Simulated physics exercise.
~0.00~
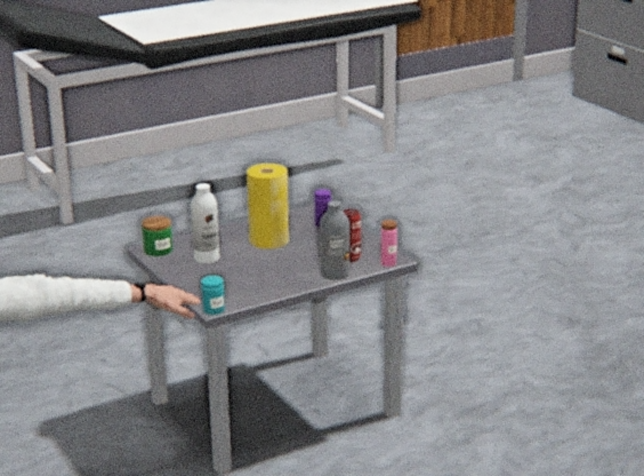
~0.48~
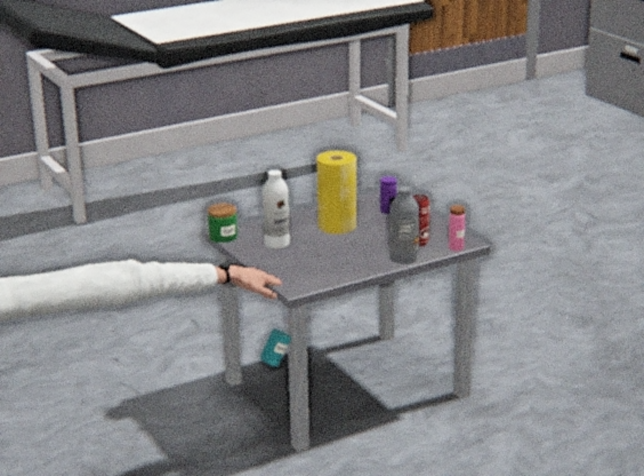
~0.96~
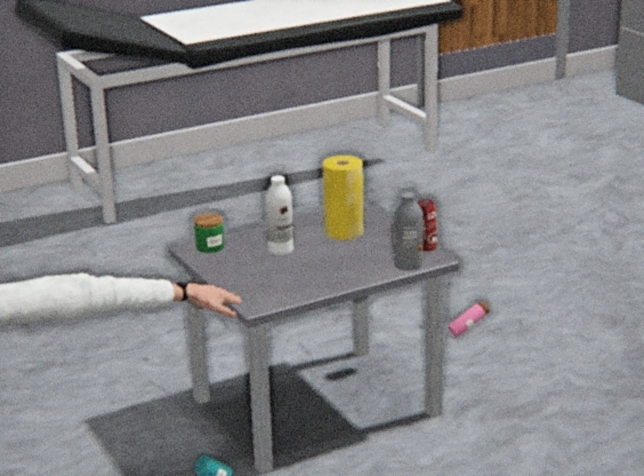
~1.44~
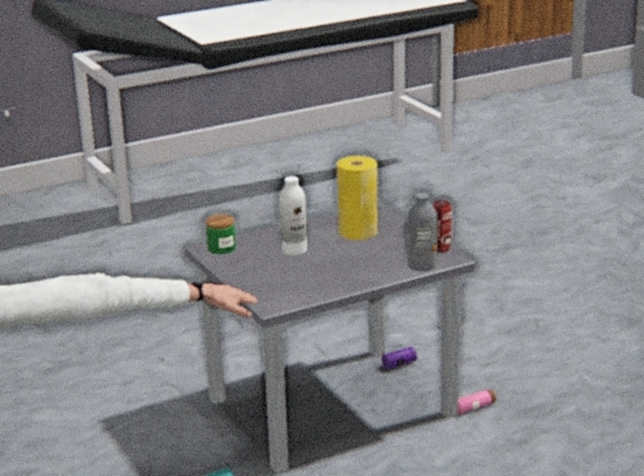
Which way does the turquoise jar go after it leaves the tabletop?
The turquoise jar moves down, dropping from the table's near edge toward the floor.
